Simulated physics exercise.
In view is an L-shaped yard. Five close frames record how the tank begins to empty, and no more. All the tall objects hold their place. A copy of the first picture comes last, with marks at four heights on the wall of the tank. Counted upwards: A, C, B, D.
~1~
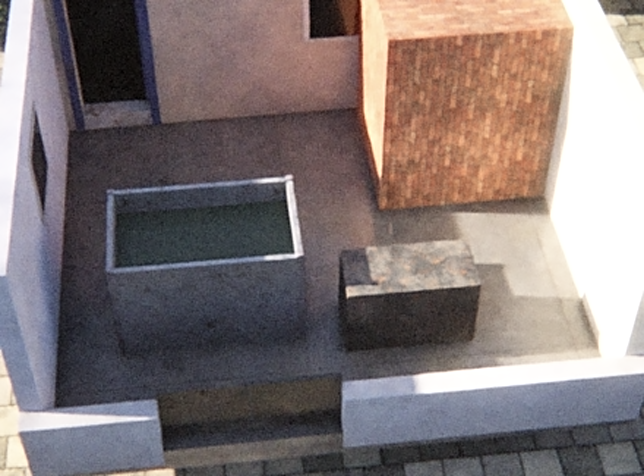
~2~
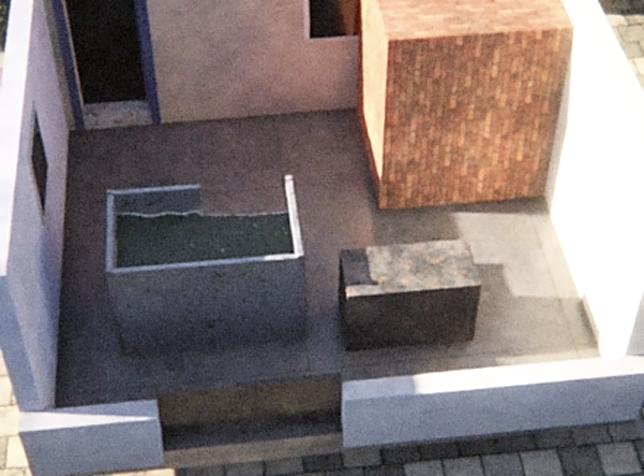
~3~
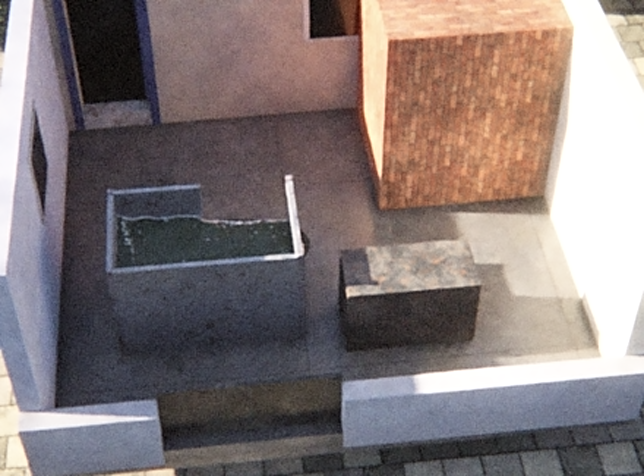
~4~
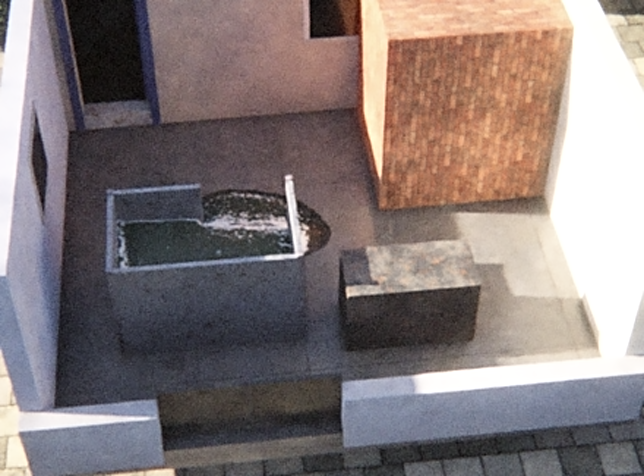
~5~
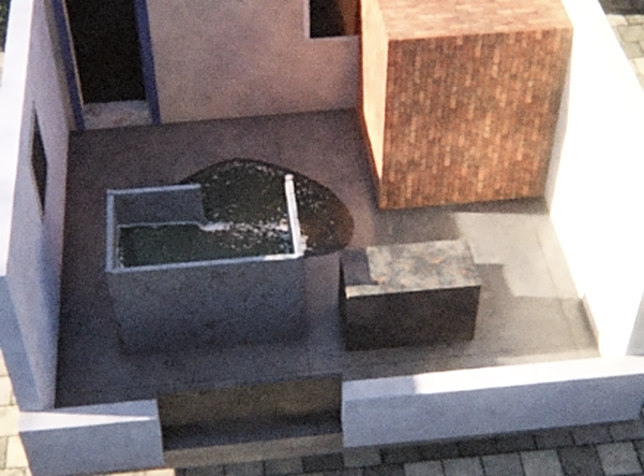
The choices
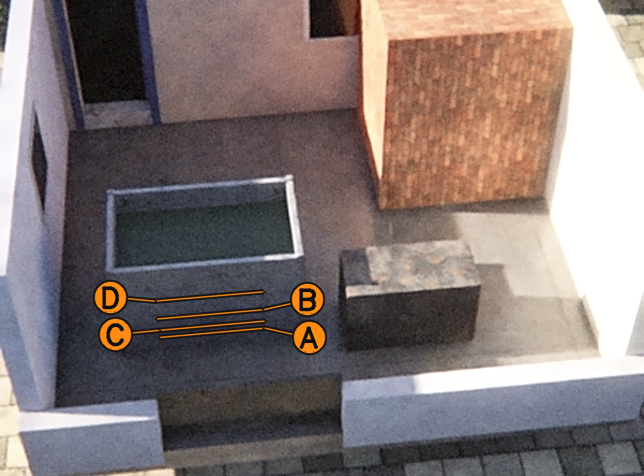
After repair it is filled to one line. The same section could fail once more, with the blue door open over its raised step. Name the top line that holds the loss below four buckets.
Line D.
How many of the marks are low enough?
All four.
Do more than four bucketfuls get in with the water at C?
No, not at all.
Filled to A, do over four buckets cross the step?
No.
In orange, A at (212, 332); B at (210, 314); C at (211, 325); D at (209, 296); from the bottom up A, C, B, D.
Choosing A, nothing gets over.
Choosing B, nothing gets over.
Choosing C, nothing gets over.
Choosing D, a splash gets over, under a bucket.
